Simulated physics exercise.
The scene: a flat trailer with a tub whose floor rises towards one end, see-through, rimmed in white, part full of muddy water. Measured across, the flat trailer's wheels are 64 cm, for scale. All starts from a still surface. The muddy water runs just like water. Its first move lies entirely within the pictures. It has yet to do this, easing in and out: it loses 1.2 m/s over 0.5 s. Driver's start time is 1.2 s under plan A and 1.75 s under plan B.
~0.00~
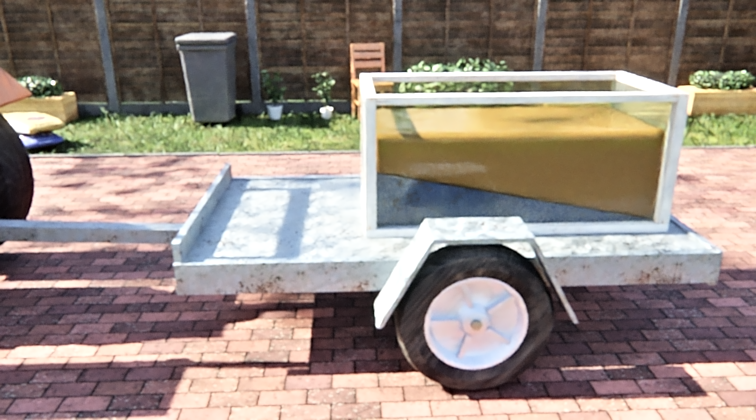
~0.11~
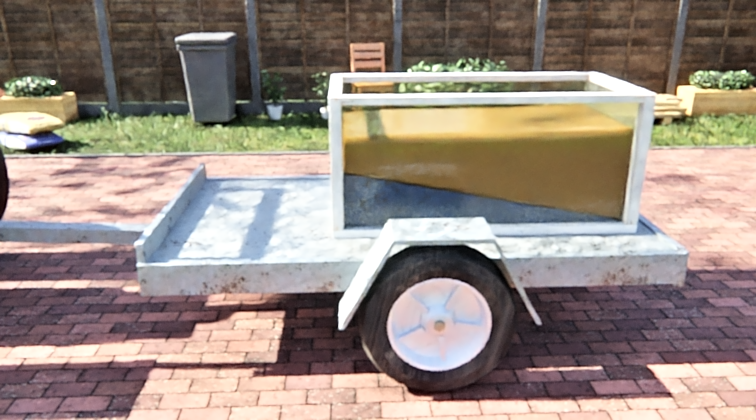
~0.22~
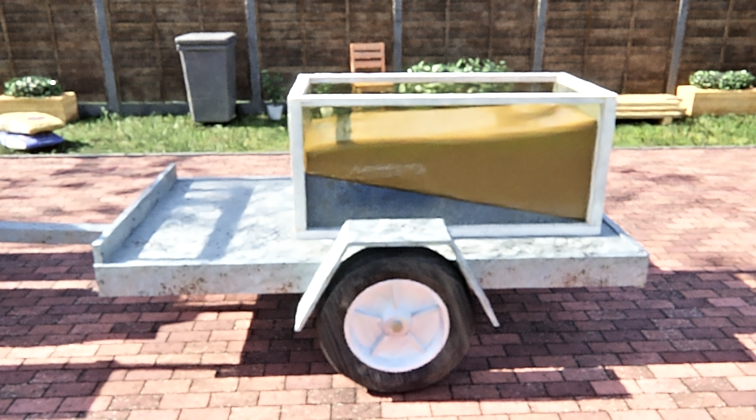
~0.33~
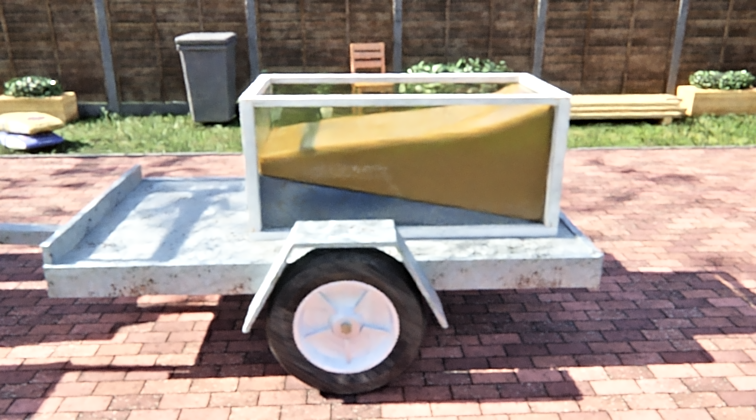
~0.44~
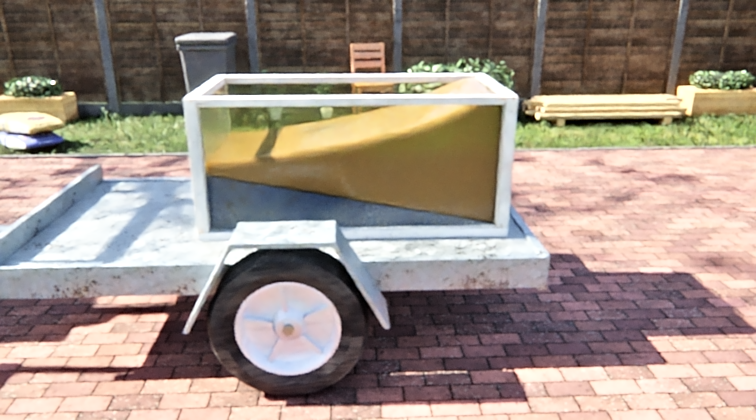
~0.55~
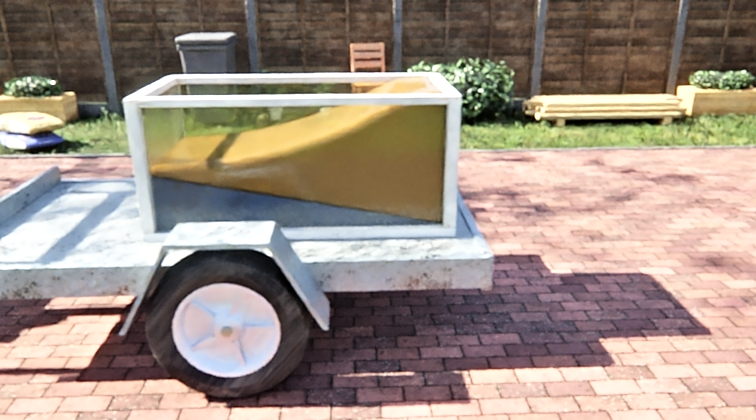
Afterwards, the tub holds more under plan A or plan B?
Under plan B it holds more.
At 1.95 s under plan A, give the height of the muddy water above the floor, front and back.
Front level 56 cm, back level 22 cm.
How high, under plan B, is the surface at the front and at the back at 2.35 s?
Roughly 62 cm in front, roughly 34 cm behind.
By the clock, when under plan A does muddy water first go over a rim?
It happens at some 1.6 s.
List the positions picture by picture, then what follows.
The muddy water reaches (392, 131) at the front end; it reaches (644, 126) at the back end; no slope yet; the front is on the left, levels are read along the near wall; a wheel hub at (478, 330), in the first picture.
The muddy water reaches (359, 132) at the front end; it reaches (612, 127) at the back end; no slope yet, in the second picture.
The muddy water reaches (321, 140) at the front end; it reaches (576, 117) at the back end; it is heaped 5° towards the back, in the third picture.
The muddy water reaches (276, 152) at the front end; it is heaped 10° towards the back, in the fourth picture.
The muddy water reaches (225, 158) at the front end; it reaches (483, 92) at the back end; it is heaped 14° towards the back, in the fifth picture.
The muddy water reaches (171, 162) at the front end; it reaches (428, 91) at the back end; it is heaped 15° towards the back; a wheel hub at (225, 336), in the sixth picture.
For plan A, 1.95 s in, it stands 22 cm high behind and 56 cm in front; 6 per cent has gone over the front.
For plan A, 4.68 s in, 10 per cent has gone over the front, 24 of 238 litres.
For plan B, 2.35 s in, it stands 34 cm high behind and 61 cm in front; 1 per cent has gone over the front.
For plan B, 5.24 s in, 1 per cent has gone over the front, 3 of 238 litres.
